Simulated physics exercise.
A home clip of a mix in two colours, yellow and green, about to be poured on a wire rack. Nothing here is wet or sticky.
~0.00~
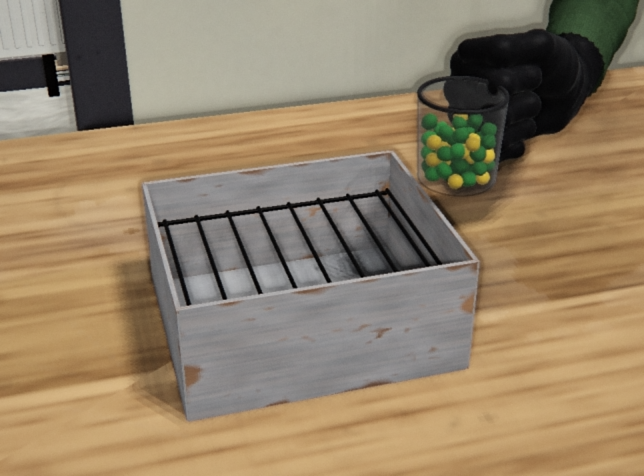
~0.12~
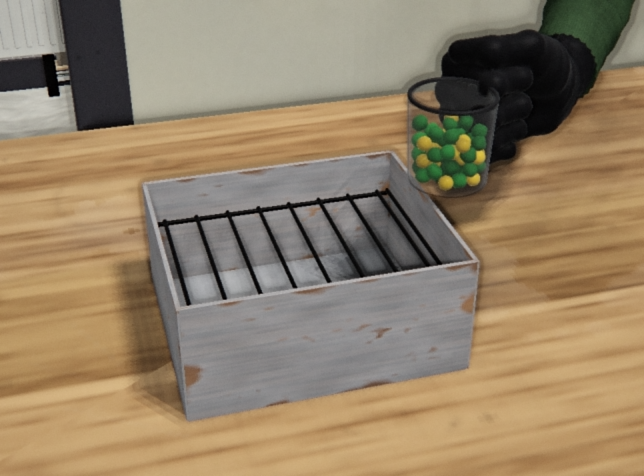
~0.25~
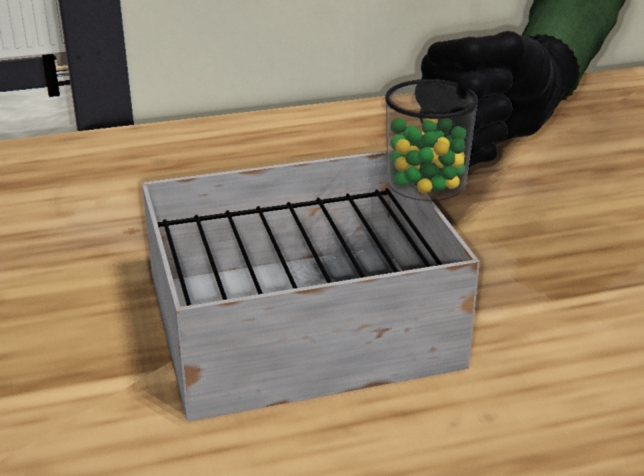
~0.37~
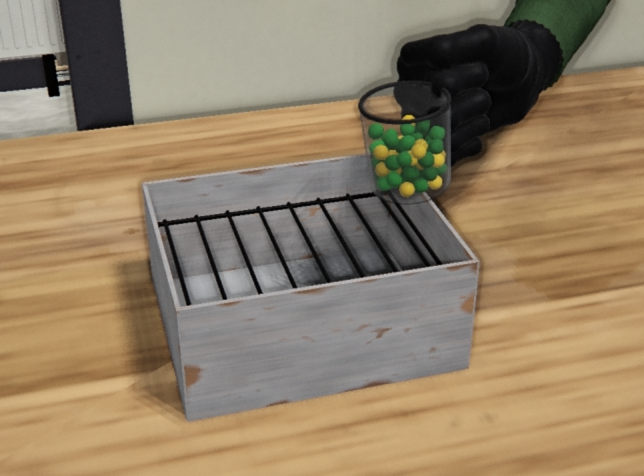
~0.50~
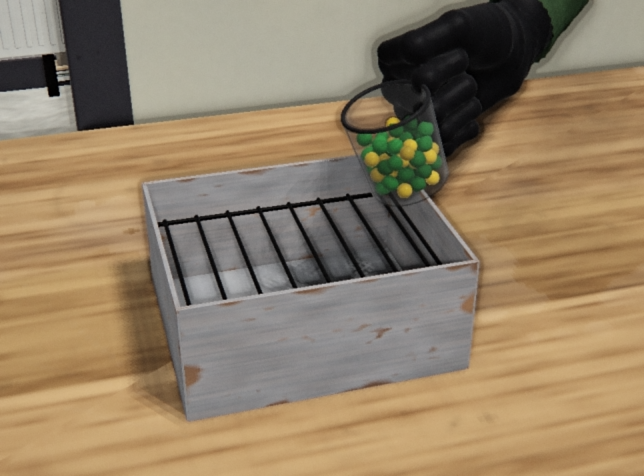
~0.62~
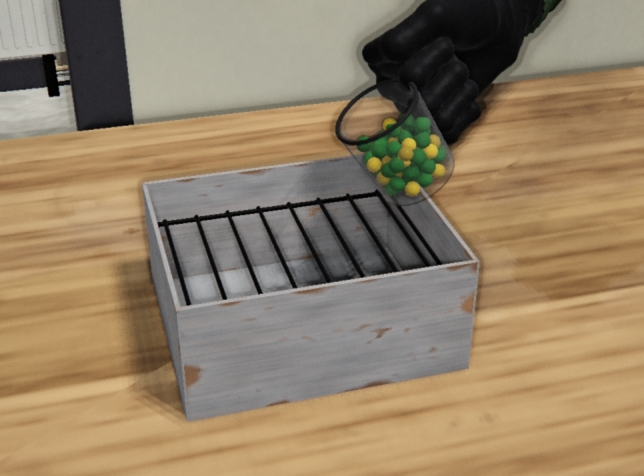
A black-gloved hand with a green sleeve holds a clear cup of mixed green and yellow beads above a light wooden tabletop, seen from slightly above by a still camera. Below and to the left sits a worn grey box with a black wire rack inside. The hand carries the cup leftward to the box's back right corner, then tilts it increasingly left, the beads still inside.
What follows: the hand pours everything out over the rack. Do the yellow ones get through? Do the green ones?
Yellow: They pass the rack. Green: They pass the rack.
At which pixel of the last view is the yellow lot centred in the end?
Near (297, 328).
Around 0.93 s, yellow ones, all in the cup; green ones, all in the cup.
Around 1.25 s, yellow ones, nearly all in the cup, a small part on or over the wires; green ones, nearly all in the cup, a stray few under the rack.
Around 1.64 s, yellow ones, a small part in the cup, about a third on or over the wires, about half under the rack; green ones, a small part in the cup, about a third on or over the wires, about half under the rack.
Finally (2.8 s), yellow ones, all under the rack; green ones, all under the rack.
